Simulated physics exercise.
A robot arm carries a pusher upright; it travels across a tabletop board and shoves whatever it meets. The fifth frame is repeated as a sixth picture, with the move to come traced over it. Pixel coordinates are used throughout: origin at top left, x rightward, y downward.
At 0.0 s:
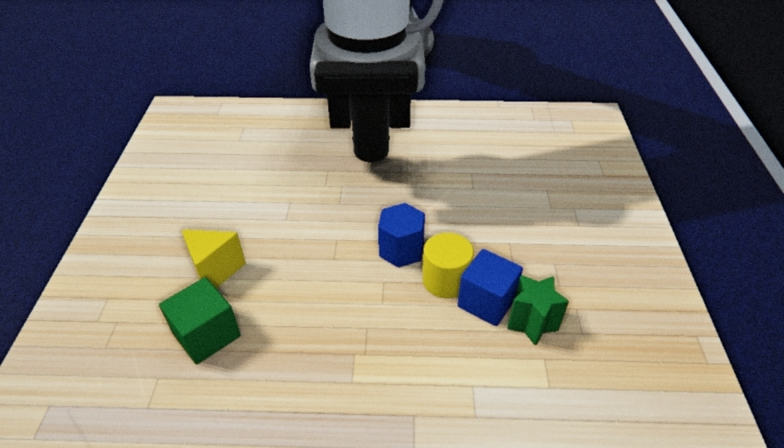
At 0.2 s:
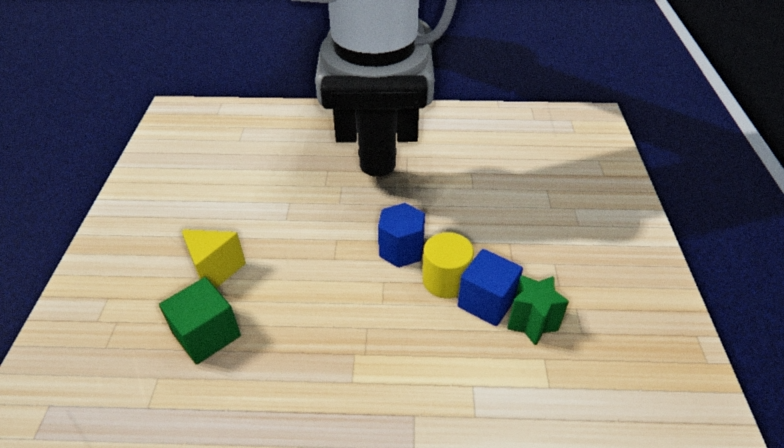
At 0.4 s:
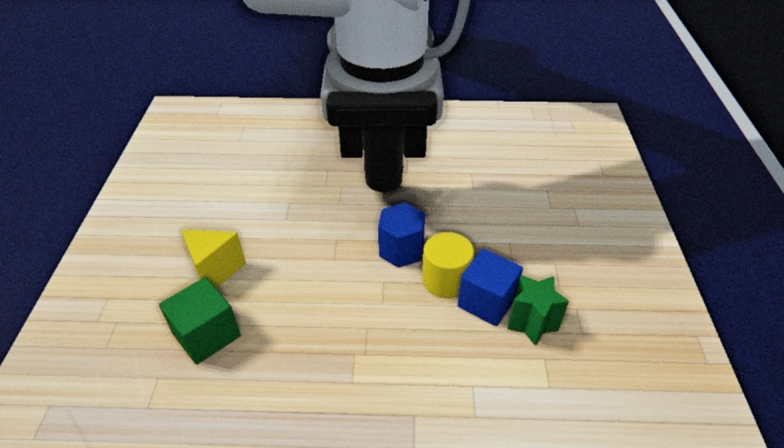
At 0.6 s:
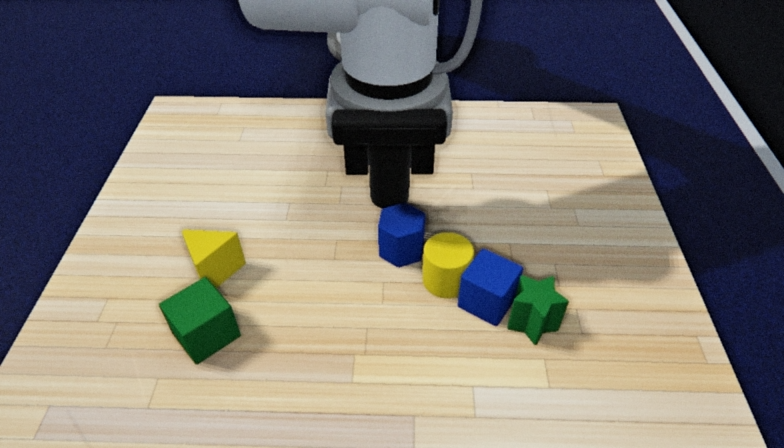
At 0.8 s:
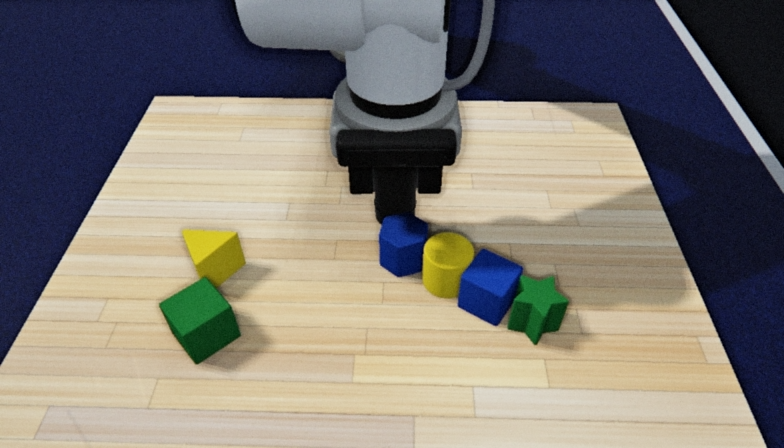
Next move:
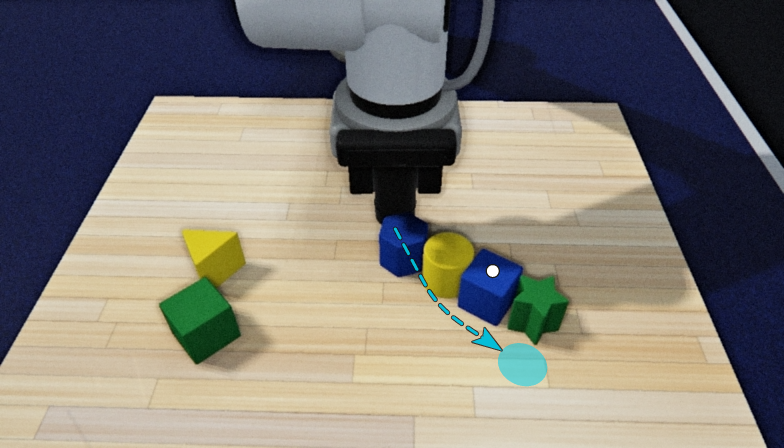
On a wooden table, a robot arm moves forward and slightly nudges a blue hexagonal block.
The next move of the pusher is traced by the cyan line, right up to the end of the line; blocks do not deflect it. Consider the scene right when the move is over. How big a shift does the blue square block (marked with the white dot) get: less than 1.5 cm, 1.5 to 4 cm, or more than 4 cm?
Distance: Above 4 cm.
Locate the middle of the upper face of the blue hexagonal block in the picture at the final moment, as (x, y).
The point I'd pick in the picture is (399, 292).
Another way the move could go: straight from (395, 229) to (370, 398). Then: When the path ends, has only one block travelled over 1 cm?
The answer is yes.
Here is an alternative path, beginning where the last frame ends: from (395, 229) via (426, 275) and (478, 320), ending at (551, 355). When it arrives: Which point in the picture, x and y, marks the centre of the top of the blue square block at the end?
Just about (620, 321).
The drawn path runs from (395, 229) through (435, 299) to (522, 364); the dot is on the blue square block.
On the path given first. One third of the way, pusher (421, 262); blue hexagonal block (401, 277), turned 55° clockwise; yellow cylinder (461, 267); blue square block (511, 279); green star-shaped block (557, 298).
Two thirds of the way, pusher (462, 310); blue hexagonal block (399, 292), turned 75° clockwise; yellow cylinder (514, 310); blue square block (564, 301), turned 40° anticlockwise; green star-shaped block (613, 301), turned 30° anticlockwise.
At the end, pusher (526, 352); blue hexagonal block (399, 292), turned 75° clockwise; yellow cylinder (586, 357); blue square block (591, 307), turned 75° anticlockwise; green star-shaped block (636, 296), turned 50° anticlockwise.
